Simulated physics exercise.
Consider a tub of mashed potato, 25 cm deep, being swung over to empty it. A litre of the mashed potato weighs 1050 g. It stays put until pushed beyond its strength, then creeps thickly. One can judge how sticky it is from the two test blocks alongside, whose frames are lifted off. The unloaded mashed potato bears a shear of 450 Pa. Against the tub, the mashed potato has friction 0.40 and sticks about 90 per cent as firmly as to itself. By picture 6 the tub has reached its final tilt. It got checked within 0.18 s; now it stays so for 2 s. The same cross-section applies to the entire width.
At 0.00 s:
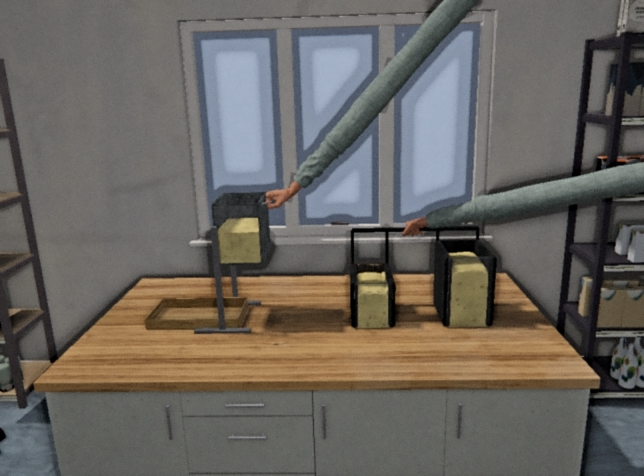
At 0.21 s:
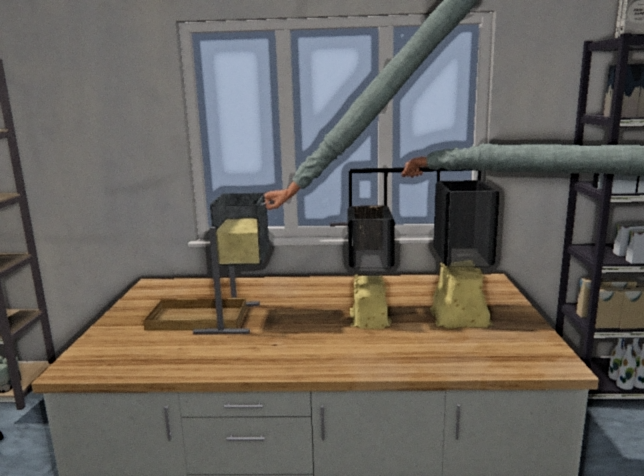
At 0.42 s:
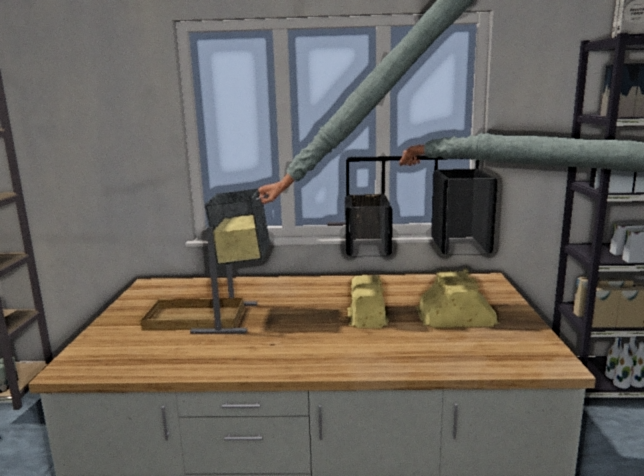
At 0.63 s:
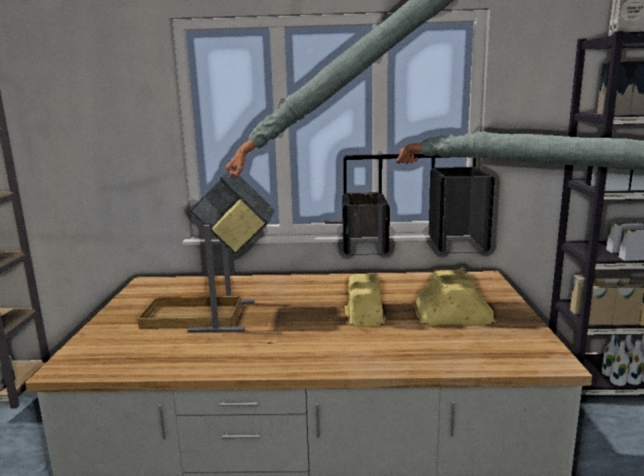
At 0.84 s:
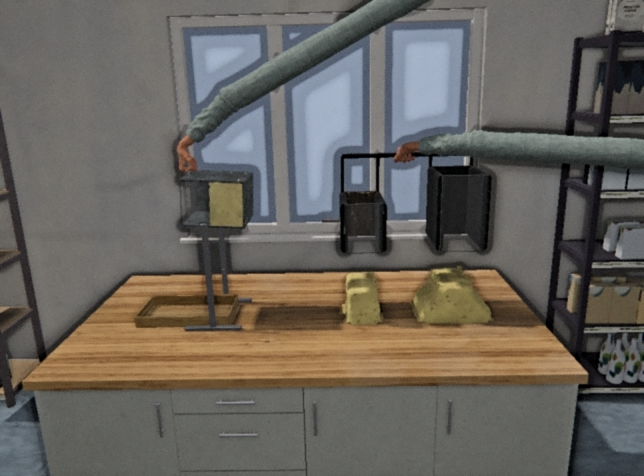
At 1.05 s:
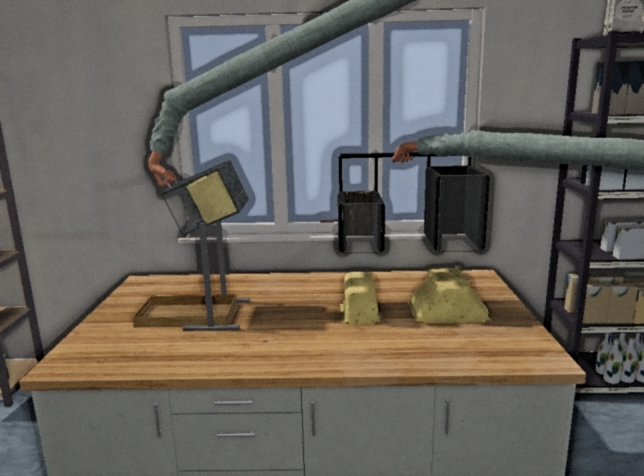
We see one hand lift two open casings off pale yellow blocks on a wooden worktop, the right block slumping lower and wider, while another hand turns a clear tub of yellow mash counterclockwise past its side.
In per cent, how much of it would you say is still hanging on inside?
I would say around 57 percent.
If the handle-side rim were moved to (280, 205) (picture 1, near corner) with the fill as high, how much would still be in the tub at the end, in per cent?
In that case close to 30 %.
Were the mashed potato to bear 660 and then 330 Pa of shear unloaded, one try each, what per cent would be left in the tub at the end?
In order: Around 100 % and around 45 %.
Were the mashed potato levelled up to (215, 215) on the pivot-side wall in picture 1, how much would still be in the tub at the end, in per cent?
I'd say close to 35 % stays in the tub.
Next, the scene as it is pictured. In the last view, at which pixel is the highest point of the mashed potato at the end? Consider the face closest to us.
Highest point: Approx. (210, 205).
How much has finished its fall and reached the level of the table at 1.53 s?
0 per cent.
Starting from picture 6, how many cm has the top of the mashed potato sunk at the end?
Roughly 13 cm.
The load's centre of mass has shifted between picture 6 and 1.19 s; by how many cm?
The distance comes to some 4 cm.
By 1.19 s, the tub is at 112 degrees and holds 100 %.
By 1.36 s, the tub is at 112 degrees and holds 89 %.
By 1.53 s, the tub is at 112 degrees and holds 64 %.
By 1.70 s, the tub is at 112 degrees and holds 57 %.
By 3.05 s, at the end, the tub is at 112 degrees and holds 57 %.
